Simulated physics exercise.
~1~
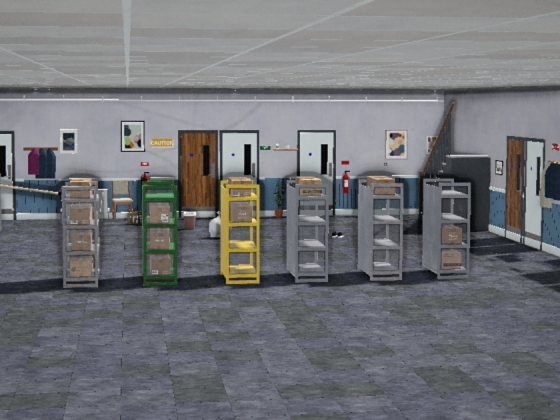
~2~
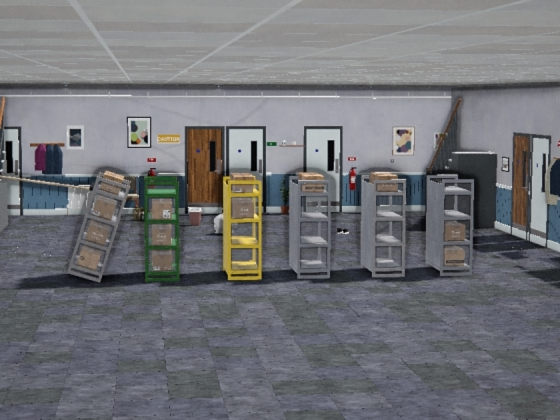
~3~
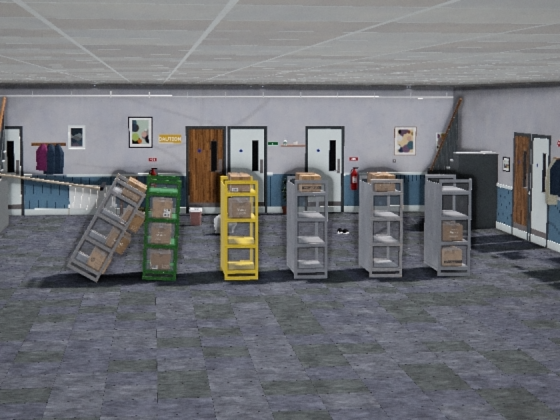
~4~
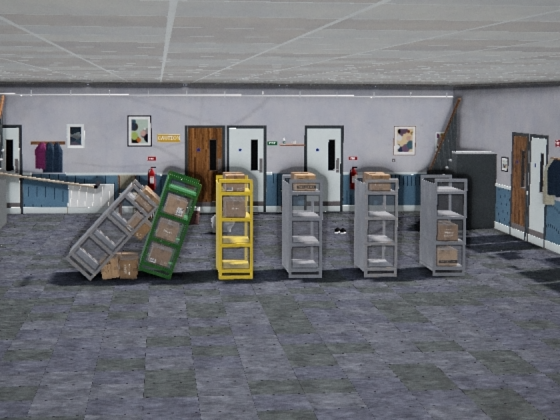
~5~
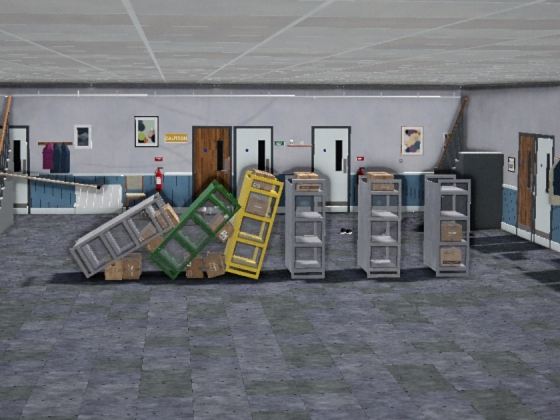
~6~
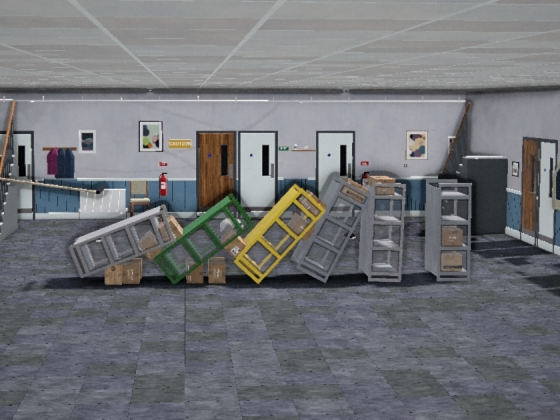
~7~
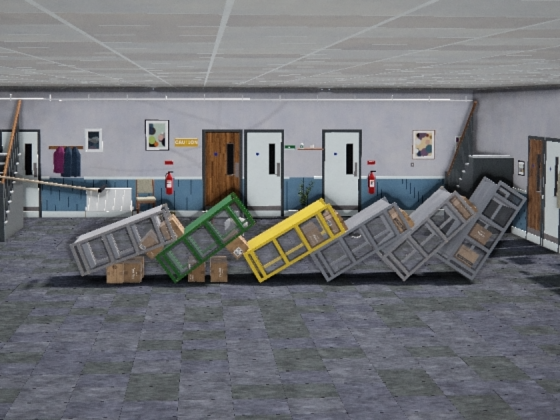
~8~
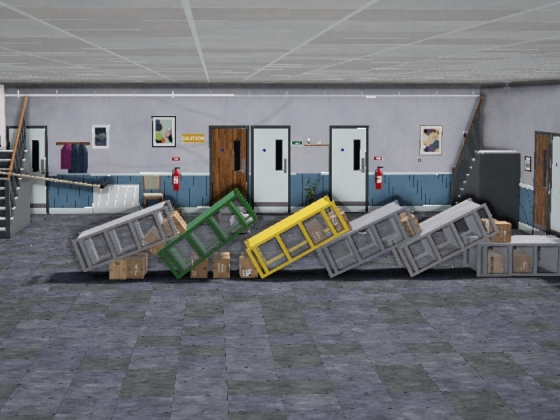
At first, six shelving racks holding cardboard cartons stand upright in a row across a tiled floor, the second one green and the third yellow. A pole at the left moves right, and the leftmost grey rack tips to the right into the green one. The green rack leans over in turn and knocks the yellow rack, while cartons spill onto the floor beneath them. The yellow rack tilts into the grey racks beyond, which topple rightward one after another. At the end, the last rack lies flat on the floor and the others rest slanted in an overlapping line, with none left standing.
